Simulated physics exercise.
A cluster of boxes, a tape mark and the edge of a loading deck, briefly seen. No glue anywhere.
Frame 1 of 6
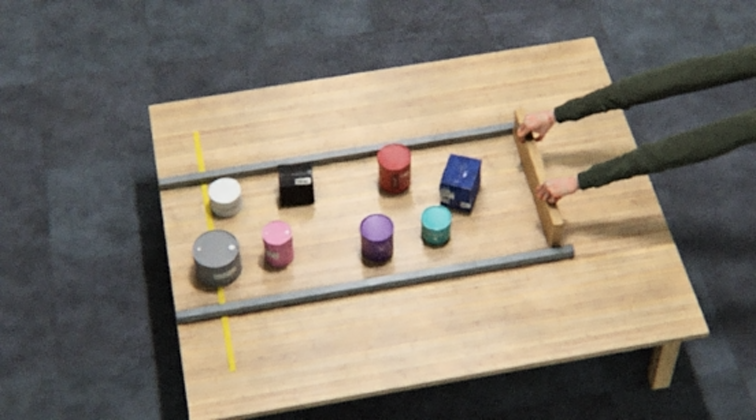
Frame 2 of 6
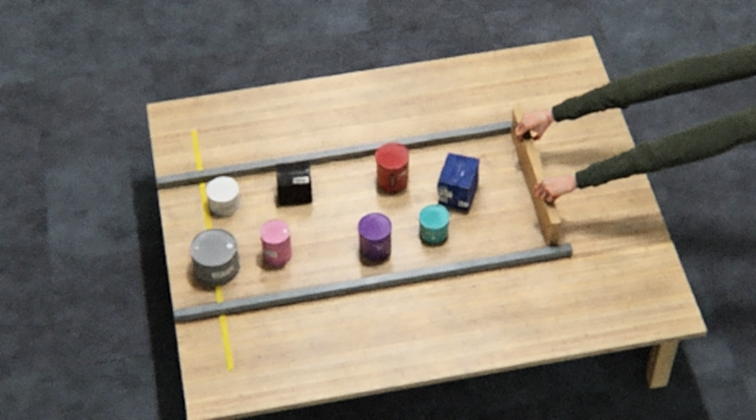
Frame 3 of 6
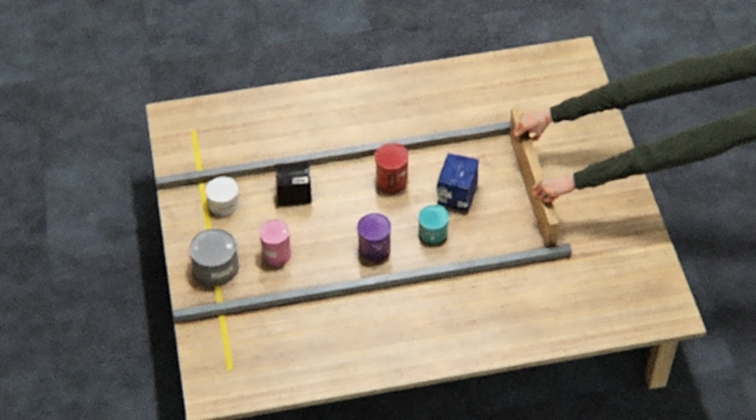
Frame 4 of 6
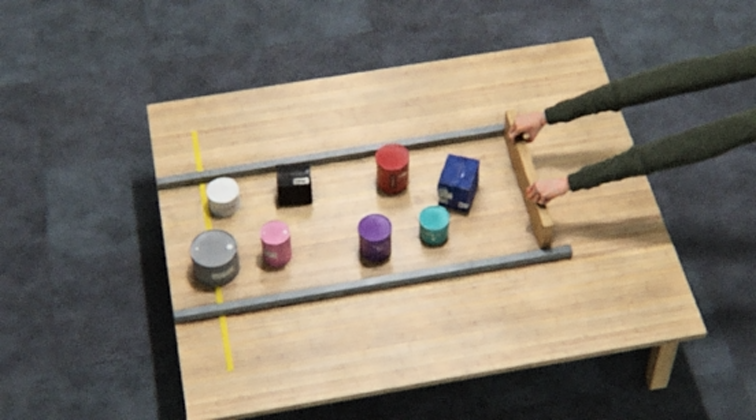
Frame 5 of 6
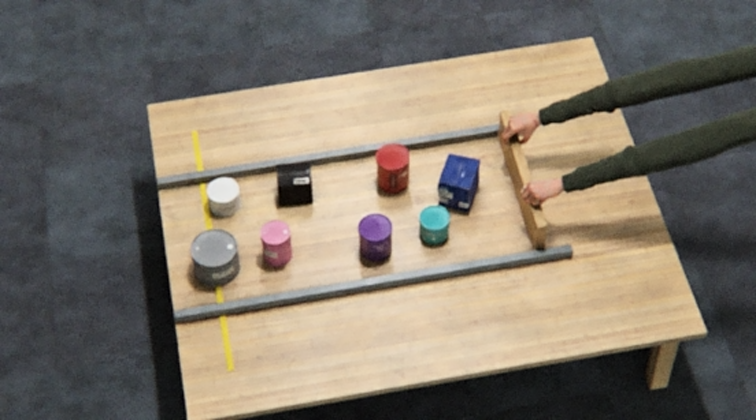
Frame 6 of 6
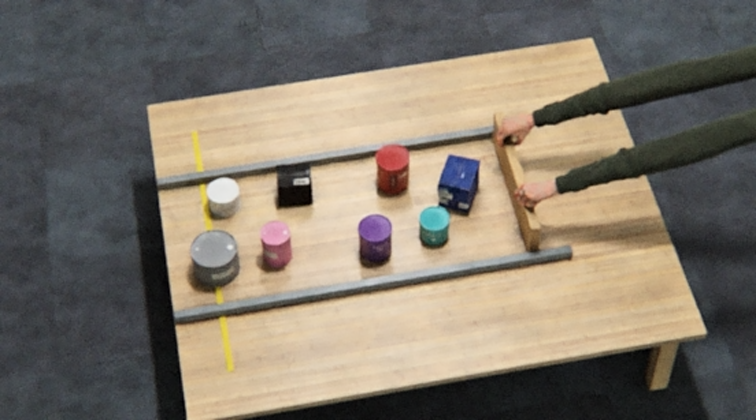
On a wooden table, two hands slide a plank slightly left toward scattered containers.
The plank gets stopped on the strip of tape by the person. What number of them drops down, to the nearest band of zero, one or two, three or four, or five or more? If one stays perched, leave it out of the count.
The number sent down is middling, three or four.
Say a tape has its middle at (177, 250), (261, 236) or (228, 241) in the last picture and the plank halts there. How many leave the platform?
In order: 8, 0 and 2.
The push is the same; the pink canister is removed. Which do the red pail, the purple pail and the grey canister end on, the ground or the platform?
Note: Red pail stays up top / purple pail stays up top / grey canister falls away.
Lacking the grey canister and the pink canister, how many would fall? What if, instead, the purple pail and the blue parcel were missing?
That gives 2 in the first case, then 3 in the second.
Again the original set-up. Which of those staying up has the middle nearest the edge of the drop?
The pink canister winds up nearest.
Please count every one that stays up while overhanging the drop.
Overhanging ones - 1.
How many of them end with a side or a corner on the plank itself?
Number: 4.
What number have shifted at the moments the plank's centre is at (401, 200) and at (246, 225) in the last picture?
I get 4 at the one place and 8 at the other.
Soon after, none off yet; grey canister at rest near (215, 258); white canister at rest near (224, 198); pink canister at rest near (276, 244).
After that, none off yet; grey canister at rest near (215, 258); white canister at rest near (224, 198); pink canister moving near (274, 244).
In the end, the number that fall off is three or four; gone, black parcel, white canister and grey canister.
